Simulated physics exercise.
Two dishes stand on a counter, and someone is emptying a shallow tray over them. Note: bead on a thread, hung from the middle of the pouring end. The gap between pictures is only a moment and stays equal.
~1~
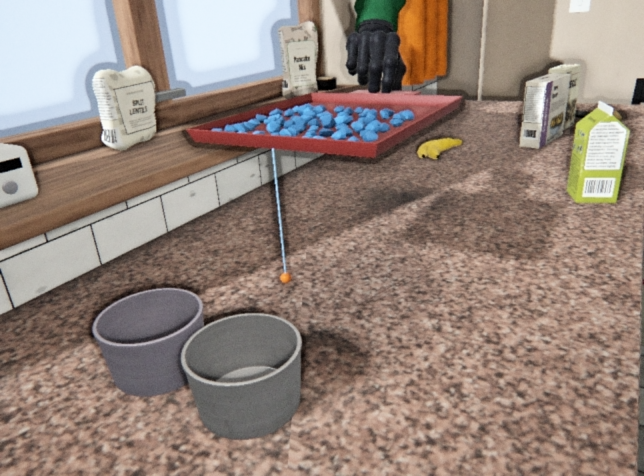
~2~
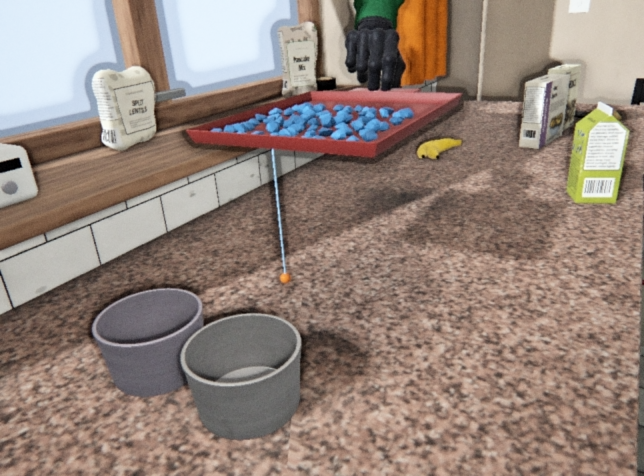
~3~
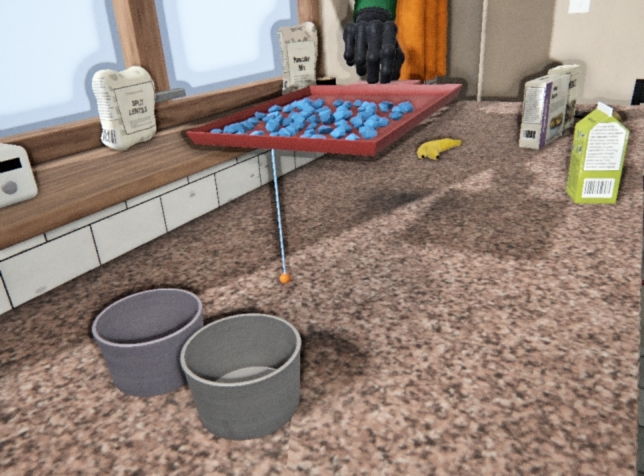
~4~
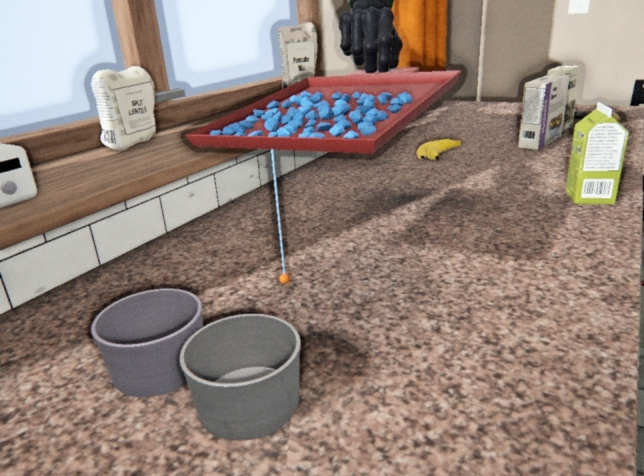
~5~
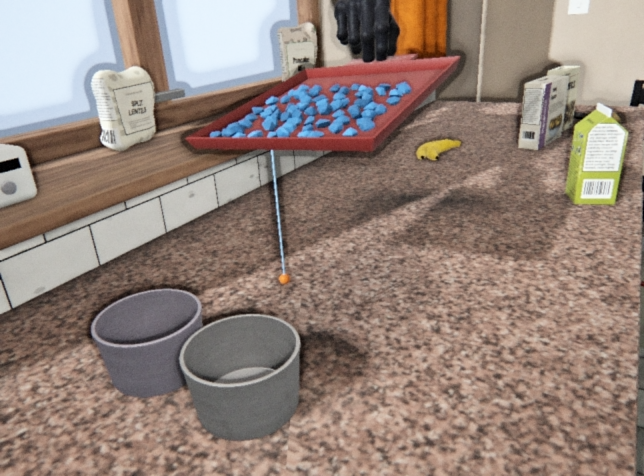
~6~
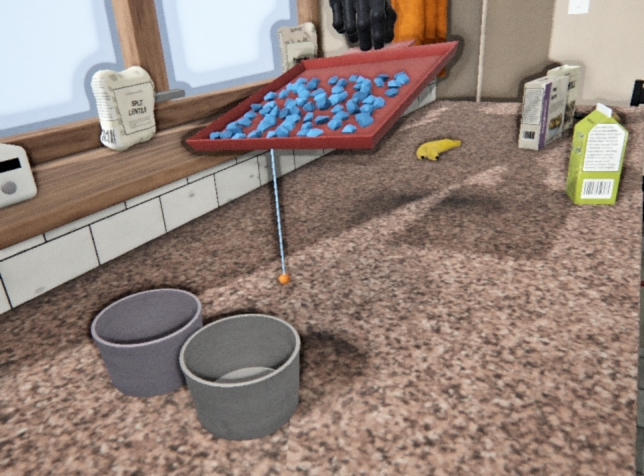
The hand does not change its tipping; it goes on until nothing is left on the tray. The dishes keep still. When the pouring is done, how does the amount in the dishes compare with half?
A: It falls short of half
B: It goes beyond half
It falls short of half (A).
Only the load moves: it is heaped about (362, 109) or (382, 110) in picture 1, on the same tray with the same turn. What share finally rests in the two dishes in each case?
Roughly 20 and 20 percent, in that order.
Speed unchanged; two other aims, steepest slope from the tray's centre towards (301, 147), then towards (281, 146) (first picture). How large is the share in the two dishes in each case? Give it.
Roughly 20 percent first and 20 percent second.
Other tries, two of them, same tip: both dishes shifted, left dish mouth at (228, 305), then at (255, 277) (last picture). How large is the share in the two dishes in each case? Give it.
About 40% on the first try and 30% on the second.
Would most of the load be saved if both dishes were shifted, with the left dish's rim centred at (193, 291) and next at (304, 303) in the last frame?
At place one in excess of half; at place two not up to half.
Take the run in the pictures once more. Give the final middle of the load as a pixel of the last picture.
Close to (220, 333) in the last picture.
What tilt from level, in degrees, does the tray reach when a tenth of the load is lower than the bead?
Angle: Approx. 80 degrees.
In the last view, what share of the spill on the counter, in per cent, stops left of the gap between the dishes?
I'd guess close to 30 %.
Soon after the last picture, tray tipped steeply; nearly all on the tray; a stray few in the air.
A little later, tray tipped right over; most on the tray; a small part outside both; about a quarter in the air.
Later still, tray tipped past a quarter turn; a small part in the right dish; most outside both.
At rest, tray tipped past a quarter turn; a small part in the right dish; none in the left dish; most outside both.
